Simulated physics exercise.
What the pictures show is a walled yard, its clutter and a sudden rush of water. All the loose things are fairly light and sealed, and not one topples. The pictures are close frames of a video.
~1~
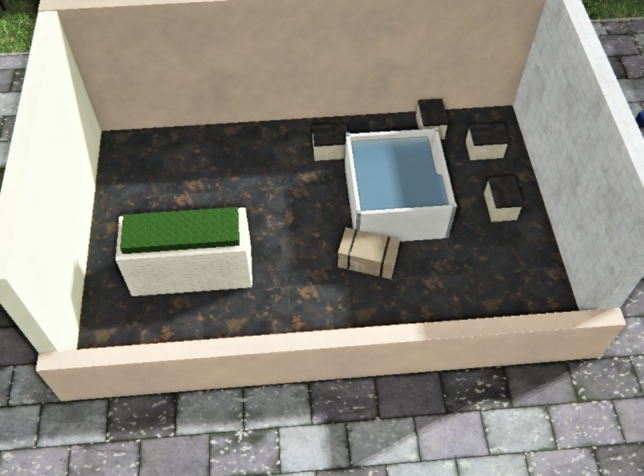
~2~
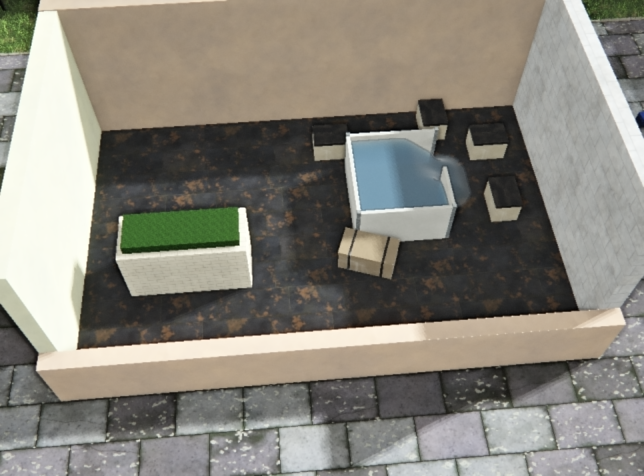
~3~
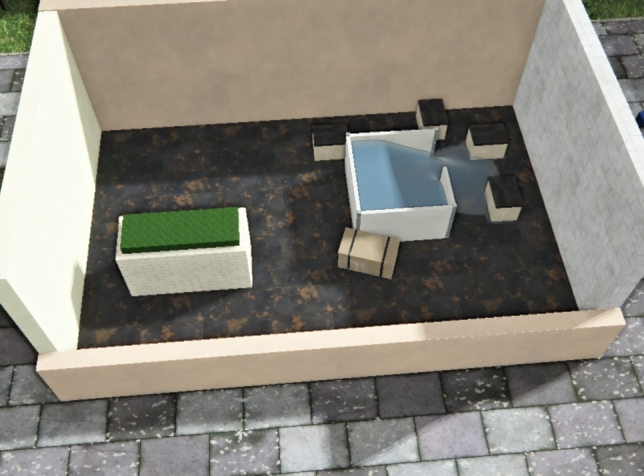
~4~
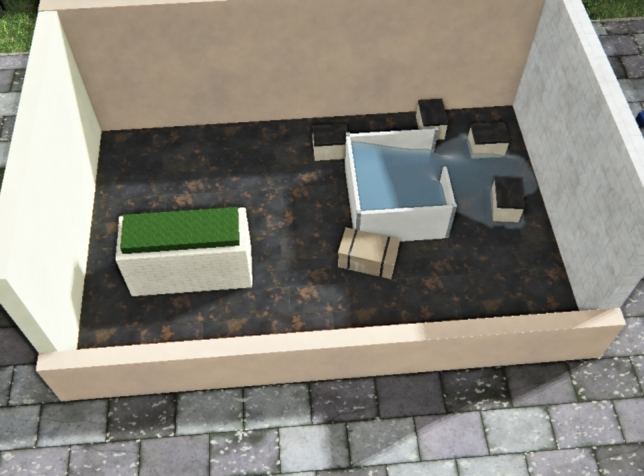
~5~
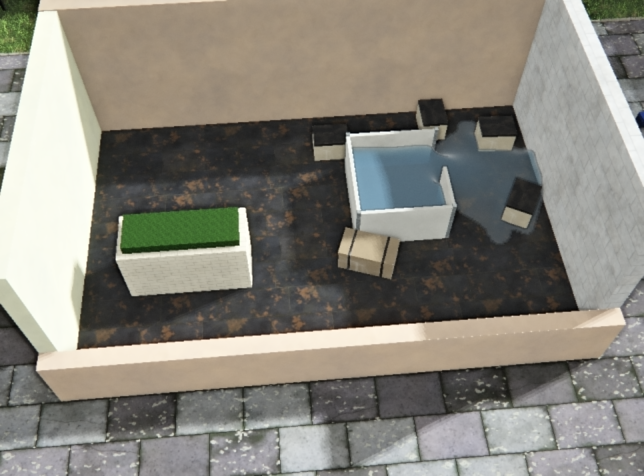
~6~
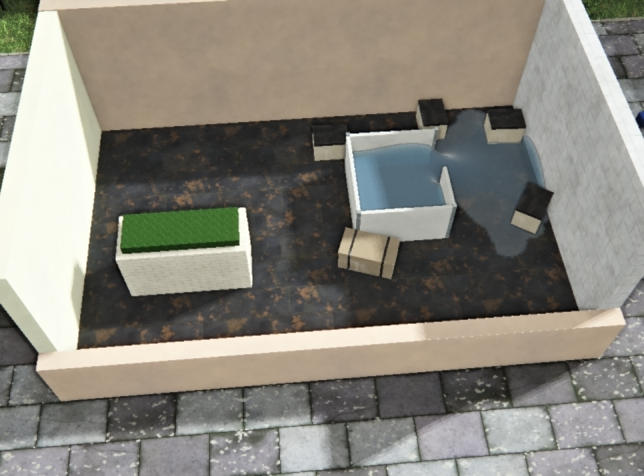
Water pours from the right side of a white tank and pushes two small chests away.
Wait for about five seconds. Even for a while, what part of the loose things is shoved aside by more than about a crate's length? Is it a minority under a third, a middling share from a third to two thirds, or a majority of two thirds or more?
A majority of two thirds or more.
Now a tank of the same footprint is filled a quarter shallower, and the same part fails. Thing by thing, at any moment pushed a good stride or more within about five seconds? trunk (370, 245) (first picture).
Short version: It didn't get there.
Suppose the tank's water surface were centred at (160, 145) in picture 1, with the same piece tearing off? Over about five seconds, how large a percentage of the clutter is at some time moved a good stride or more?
Close to 80 %.
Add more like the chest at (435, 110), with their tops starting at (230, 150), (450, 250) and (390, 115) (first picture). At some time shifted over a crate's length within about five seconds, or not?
Here's how it goes: Sent far off, never gets far, and lastly sent far off.
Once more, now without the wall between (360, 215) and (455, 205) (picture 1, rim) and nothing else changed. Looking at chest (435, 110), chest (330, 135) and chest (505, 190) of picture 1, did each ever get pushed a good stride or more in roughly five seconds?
First covers that distance, second stays short of it, third covers that distance.
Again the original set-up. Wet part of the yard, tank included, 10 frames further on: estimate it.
Estimate: Near 30 %.
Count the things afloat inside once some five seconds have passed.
Number: 2.
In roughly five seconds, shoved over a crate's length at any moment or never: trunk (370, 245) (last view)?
For this one it's a lesser distance.
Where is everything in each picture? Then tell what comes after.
The first frame shows a chest at (506, 191), on the bottom; a chest at (489, 133), on the bottom; 0 of 5 have shifted.
The second frame shows a chest at (506, 191), on the bottom; a chest at (489, 133), on the bottom; 0 of 5 have shifted.
The third frame shows a chest at (506, 191), on the bottom; a chest at (489, 133) rests on the ground; 0 of 5 have shifted.
The fourth frame shows a chest at (510, 192), on the bottom, close to its start; a chest at (490, 132) rests on the ground, close to its start; 1 of 5 have shifted.
The fifth frame shows a chest at (525, 195) rests on the ground, close to its start; a chest at (498, 125) rests on the ground, close to its start; 2 of 5 have shifted.
The sixth frame shows a chest at (535, 200) rests on the ground, a stride from its start; a chest at (507, 118) rests on the ground, a stride from its start; 2 of 5 have shifted.
A moment on, 2 of 5 are well off their spots; 1 afloat.
Next, 2 of 5 are well off their spots; 1 afloat.
Later, 4 of 5 are well off their spots; 2 afloat.
In the end, 4 of 5 are well off their spots, and 4 have been at some point; 2 afloat.
